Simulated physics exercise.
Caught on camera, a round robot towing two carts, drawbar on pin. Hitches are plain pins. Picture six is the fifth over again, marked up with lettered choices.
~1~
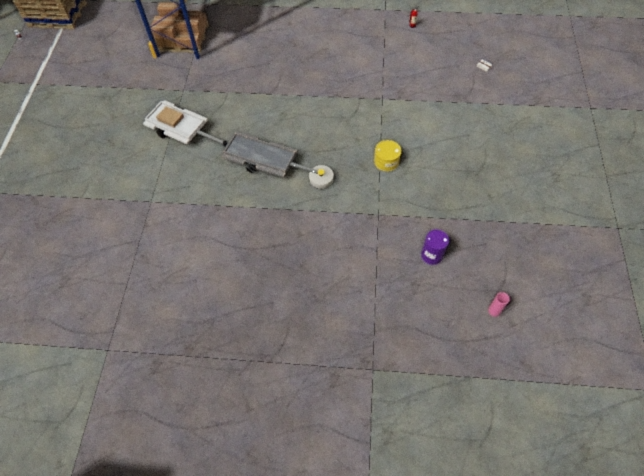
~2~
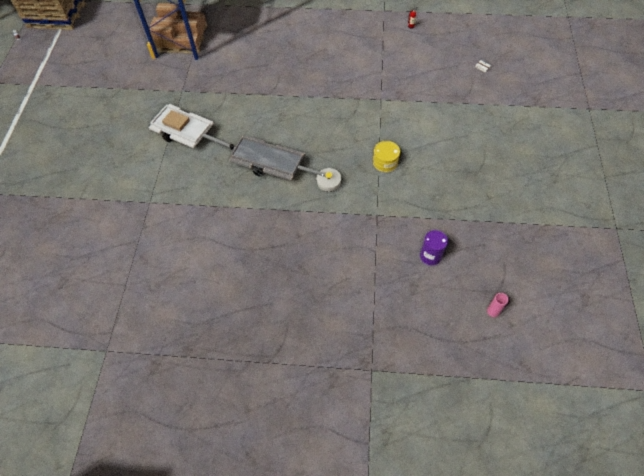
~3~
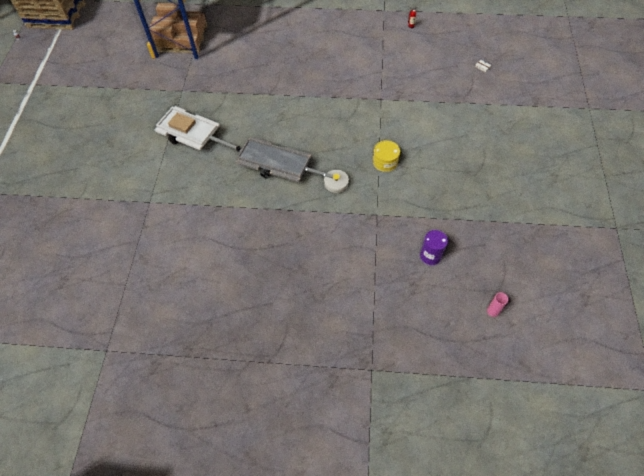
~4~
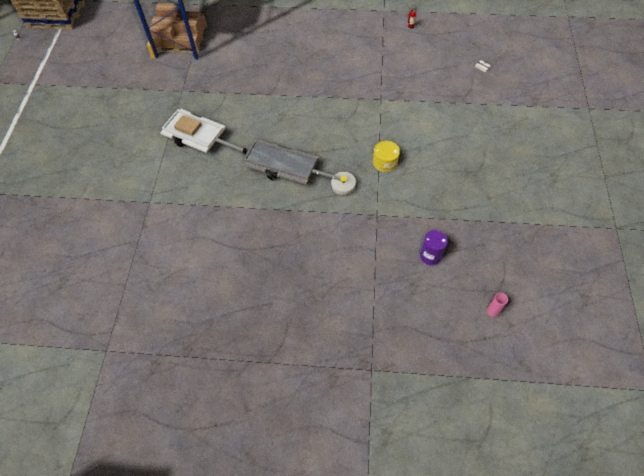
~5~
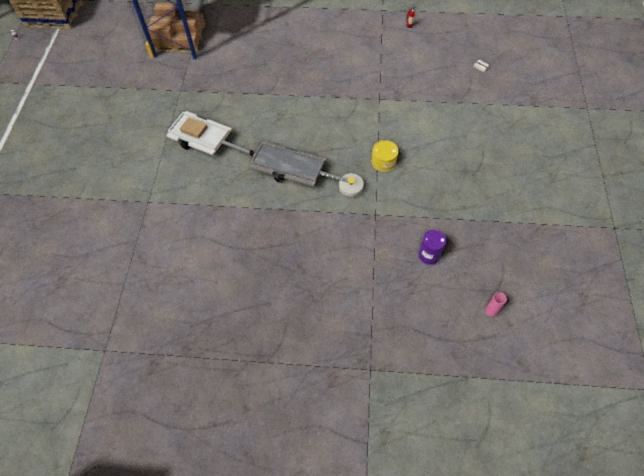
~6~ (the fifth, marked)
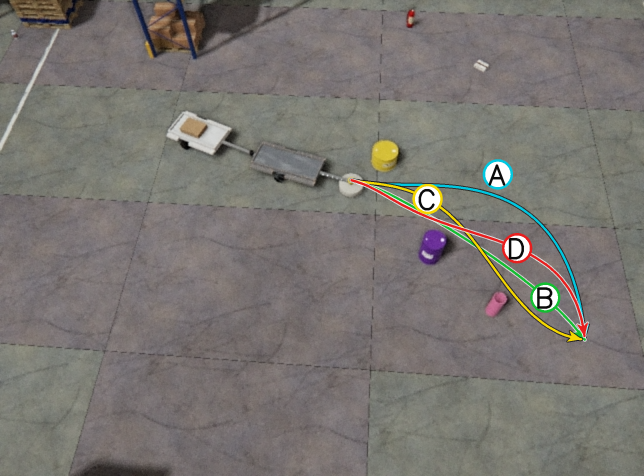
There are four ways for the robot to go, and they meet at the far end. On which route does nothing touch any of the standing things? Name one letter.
With D nothing is hit.
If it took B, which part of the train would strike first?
The grey cart touches first.
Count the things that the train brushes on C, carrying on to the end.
In all, two.
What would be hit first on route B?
First the purple drum.
On the marked copy, A from (351, 180) via (509, 202) to (585, 338); B from (351, 180) via (468, 241) to (585, 340); C from (351, 180) via (470, 236) to (581, 339); D from (351, 180) via (483, 236) to (585, 336).
With D. Early on, robot (439, 225), last cart (280, 159).
Further on, robot (537, 263), last cart (364, 191).
At the end, robot (582, 342), last cart (436, 216); nothing has been touched.
As for the rest, A meets the yellow tub; B meets the purple drum; C meets the purple drum and pink post.
